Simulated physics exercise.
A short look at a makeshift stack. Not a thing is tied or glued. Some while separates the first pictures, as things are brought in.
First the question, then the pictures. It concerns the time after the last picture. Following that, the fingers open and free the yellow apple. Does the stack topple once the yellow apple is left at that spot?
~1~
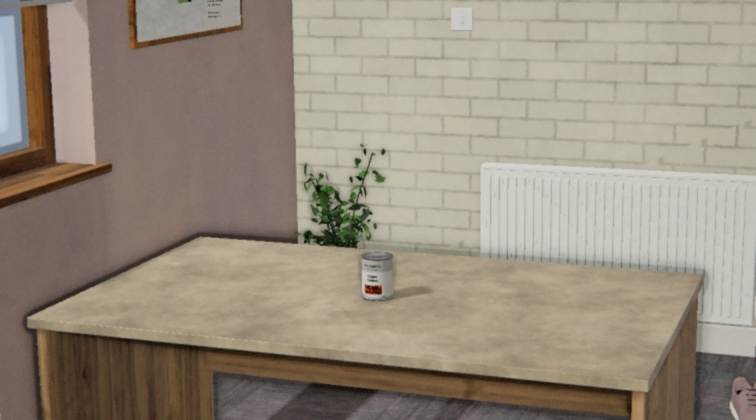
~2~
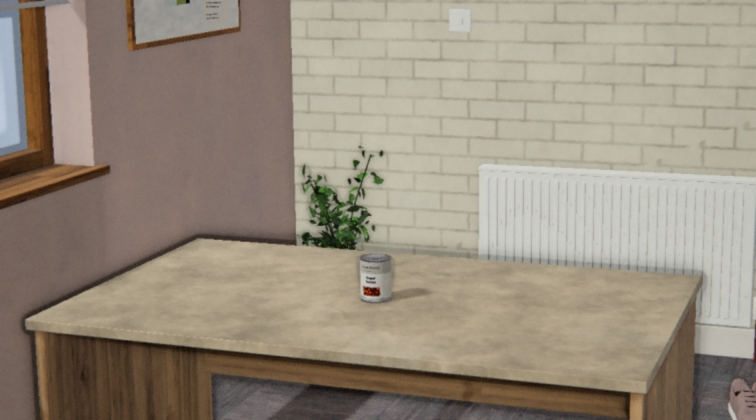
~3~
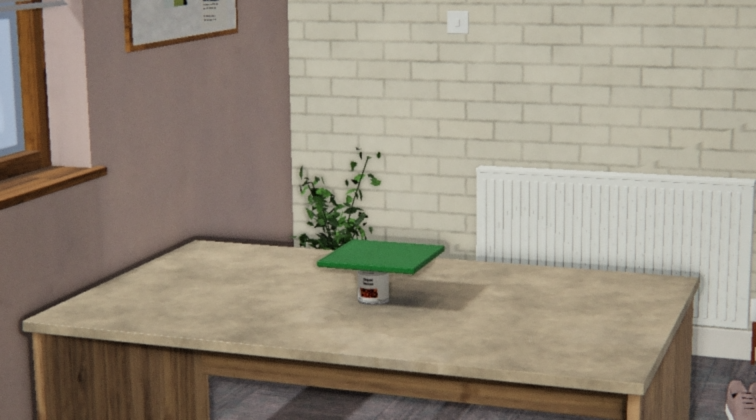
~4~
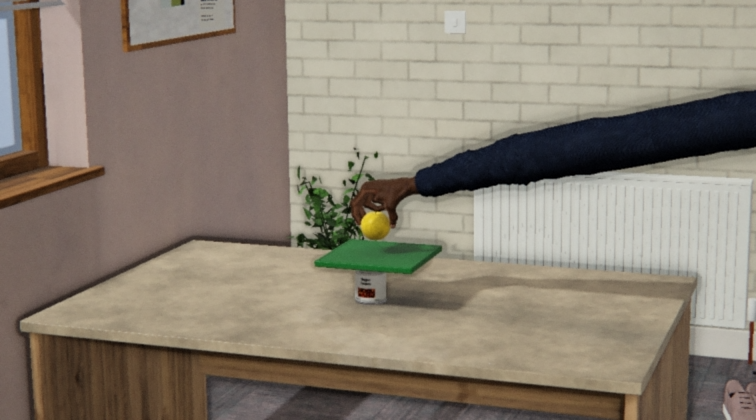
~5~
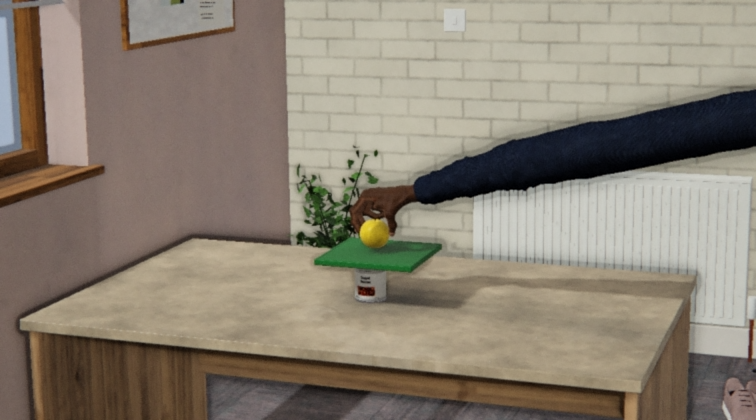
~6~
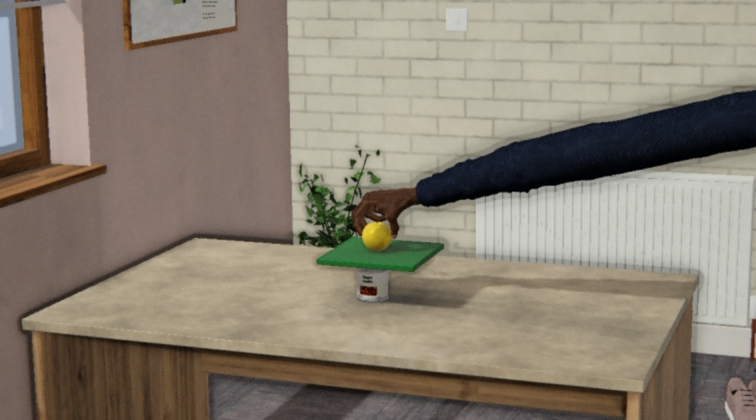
In the end it turns out fine, really.
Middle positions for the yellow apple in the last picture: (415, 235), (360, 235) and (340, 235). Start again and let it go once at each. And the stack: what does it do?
Topples, stands firm, stands firm.
Then, 0.30 s later than the last frame, all is still.
Then, 0.70 s later than the last frame, yellow apple resting near (377, 237).
When it is over, all 3 as before. End places, in pixels of the last picture, yellow apple near (377, 237). The stack keeps its balance.
